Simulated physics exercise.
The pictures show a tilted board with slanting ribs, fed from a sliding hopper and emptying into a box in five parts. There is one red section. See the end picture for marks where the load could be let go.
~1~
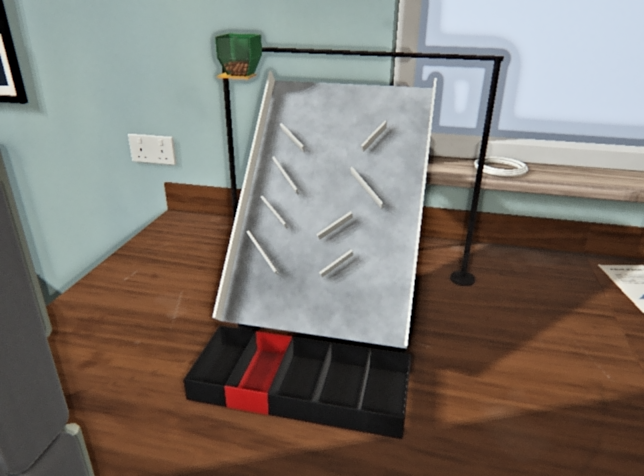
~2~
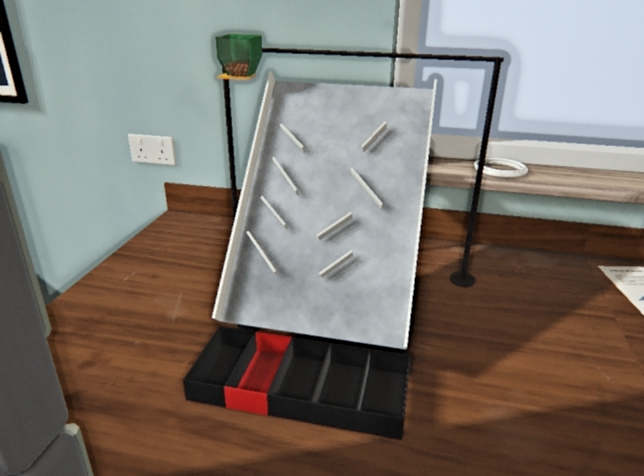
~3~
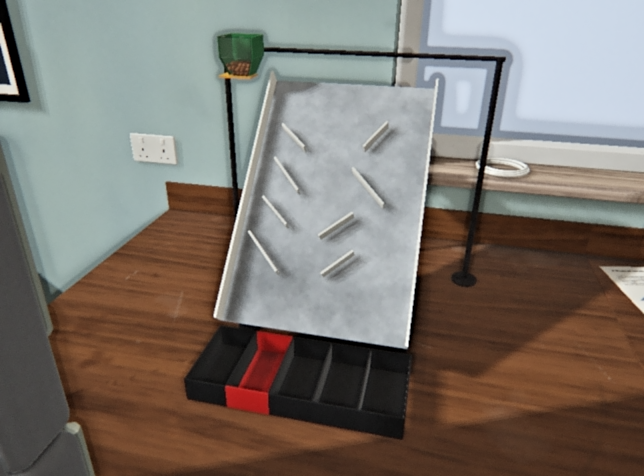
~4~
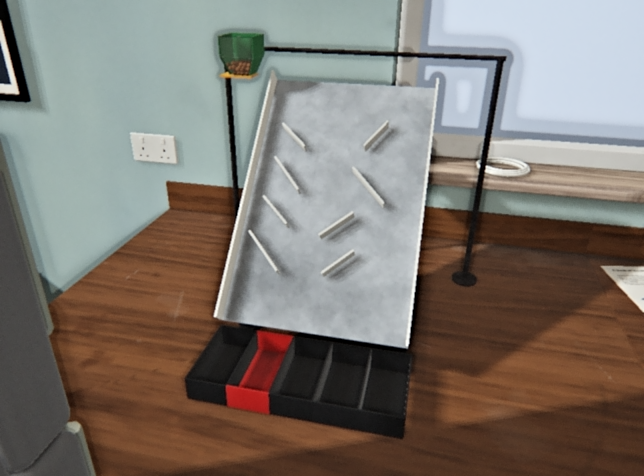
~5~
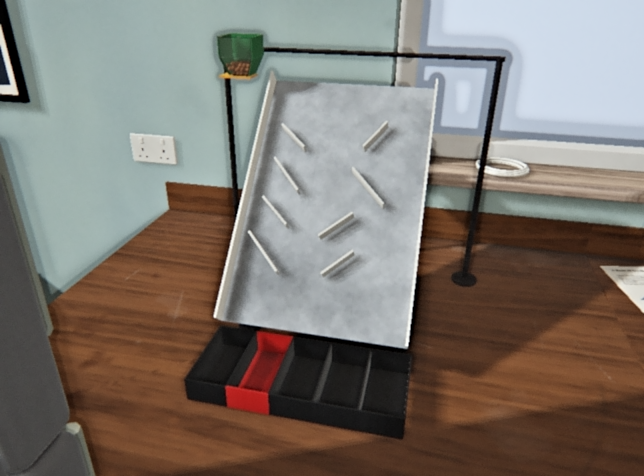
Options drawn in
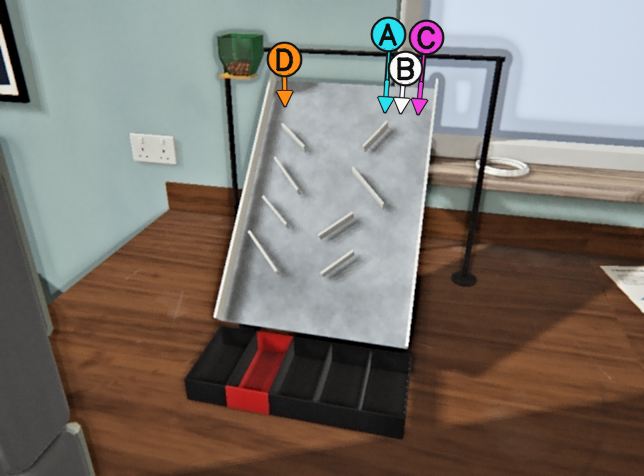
To begin with, a green hopper holding small cereal balls sits at the upper left of a tilted grey board with slanting ribs, above a black box with one red section. Through to the end, the hopper, board and box show no clear movement.
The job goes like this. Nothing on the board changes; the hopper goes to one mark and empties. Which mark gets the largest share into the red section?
The best mark is A.
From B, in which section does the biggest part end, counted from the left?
The fifth.
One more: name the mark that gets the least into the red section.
C.
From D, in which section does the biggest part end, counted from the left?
The first.
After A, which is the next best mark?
Mark D.
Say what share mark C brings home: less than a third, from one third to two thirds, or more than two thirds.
Mark C gives less than a third.
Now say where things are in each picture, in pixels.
Hopper near (241, 66), cereal balls, door shut, in the first frame.
Ribs (281, 124) to (303, 147), (362, 147) to (386, 122), (273, 157) to (296, 190), in the second frame.
Ribs (352, 167) to (383, 204), (263, 196) to (286, 224), (318, 235) to (353, 212), in the third frame.
Ribs (249, 230) to (277, 271), (321, 273) to (353, 250), in the fourth frame.
Red section near (247, 399), number 2 of 5 from the left, in the fifth frame.
On the marked copy, mark A meets the board at (385, 106); mark B meets the board at (401, 107); mark C meets the board at (418, 108); mark D meets the board at (284, 100).
If A is chosen, close to half in the red section, close to half in other sections, only a few outside the box.
If B is chosen, a small share in the red section, the bulk in other sections, a small share outside the box.
If C is chosen, none at all in the red section, all but a few in other sections, a small share outside the box.
If D is chosen, close to a quarter in the red section, close to two thirds in other sections, a small share outside the box.
